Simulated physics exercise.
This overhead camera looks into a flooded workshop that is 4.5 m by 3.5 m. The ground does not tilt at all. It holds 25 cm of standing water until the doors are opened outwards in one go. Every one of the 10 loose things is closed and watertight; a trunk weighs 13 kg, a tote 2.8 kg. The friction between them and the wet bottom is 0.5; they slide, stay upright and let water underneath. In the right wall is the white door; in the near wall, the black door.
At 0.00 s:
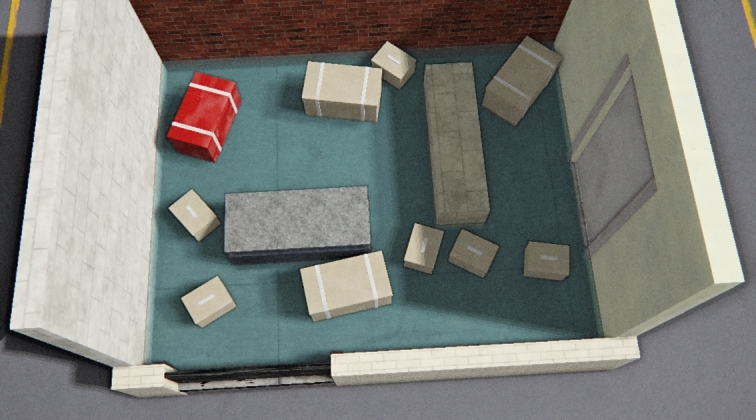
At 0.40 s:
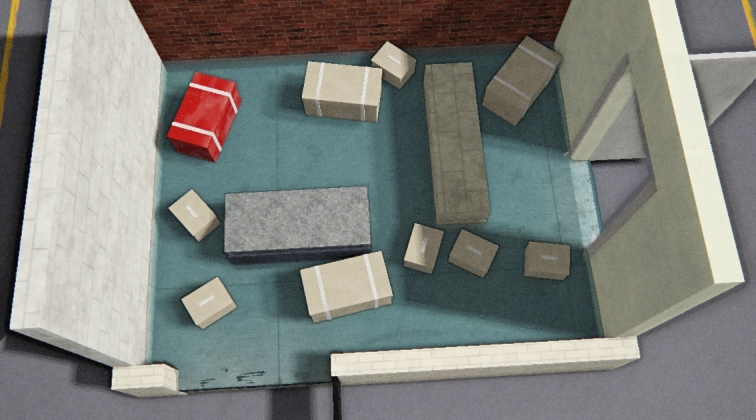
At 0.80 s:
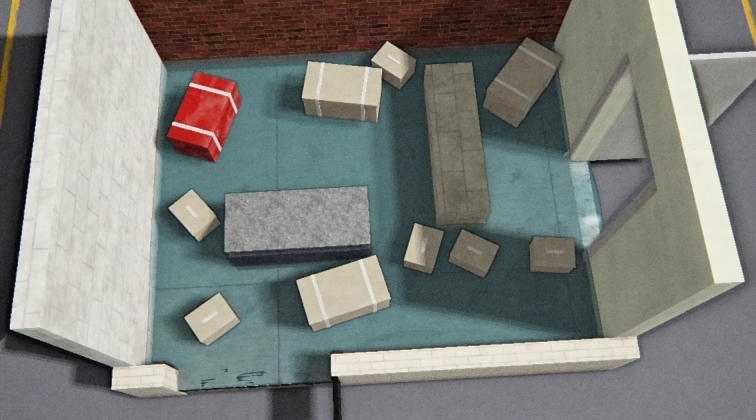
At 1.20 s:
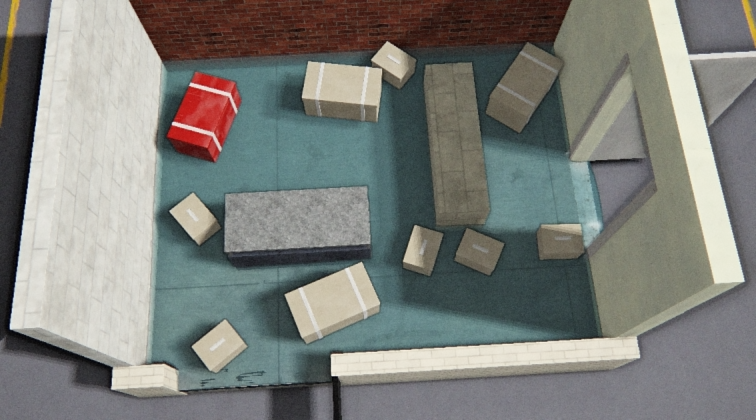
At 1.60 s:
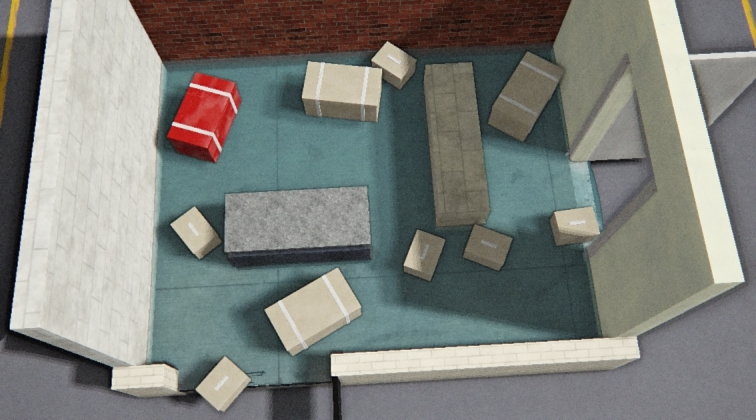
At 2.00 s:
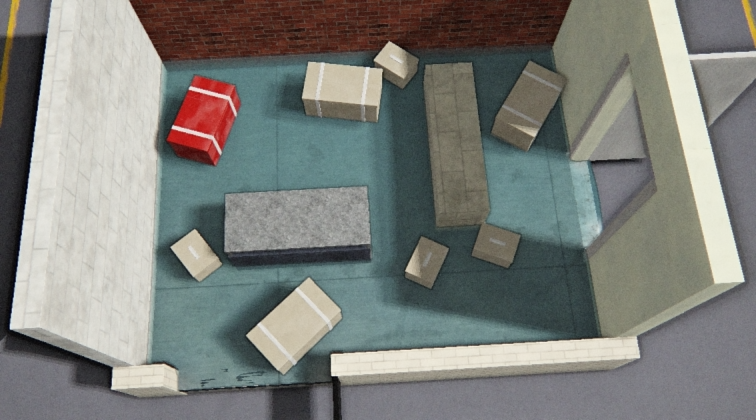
Both doors open and the floating boxes drift, two small ones leaving through the doorways.
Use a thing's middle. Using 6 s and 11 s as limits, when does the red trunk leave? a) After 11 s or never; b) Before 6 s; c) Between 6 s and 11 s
Answer: C.
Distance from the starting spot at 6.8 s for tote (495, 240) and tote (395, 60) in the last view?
In that order: Gone out, 30 cm.
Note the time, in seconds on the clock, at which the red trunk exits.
It gets out at about 9.0 s.
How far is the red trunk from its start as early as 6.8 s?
Close to 150 cm.
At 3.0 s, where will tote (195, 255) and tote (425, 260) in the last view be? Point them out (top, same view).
(192, 317) and (426, 292), roughly.
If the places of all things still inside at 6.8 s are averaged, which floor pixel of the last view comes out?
I'd put it close to (331, 157) in the last view.
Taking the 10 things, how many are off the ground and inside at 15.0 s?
I get 2.
After 3.0 s the red trunk is near (193, 136), 0.3 m from its start, afloat; 3 of 10 are out; 7 afloat.
After 6.8 s the red trunk is near (174, 268), 1.7 m from its start, afloat; 7 of 10 are out; 3 afloat.
After 11.0 s the red trunk has gone out (at 9.2 s); 8 of 10 are out; 2 afloat.
After 15.0 s the red trunk has gone out (at 9.2 s); 8 of 10 are out; 2 afloat.
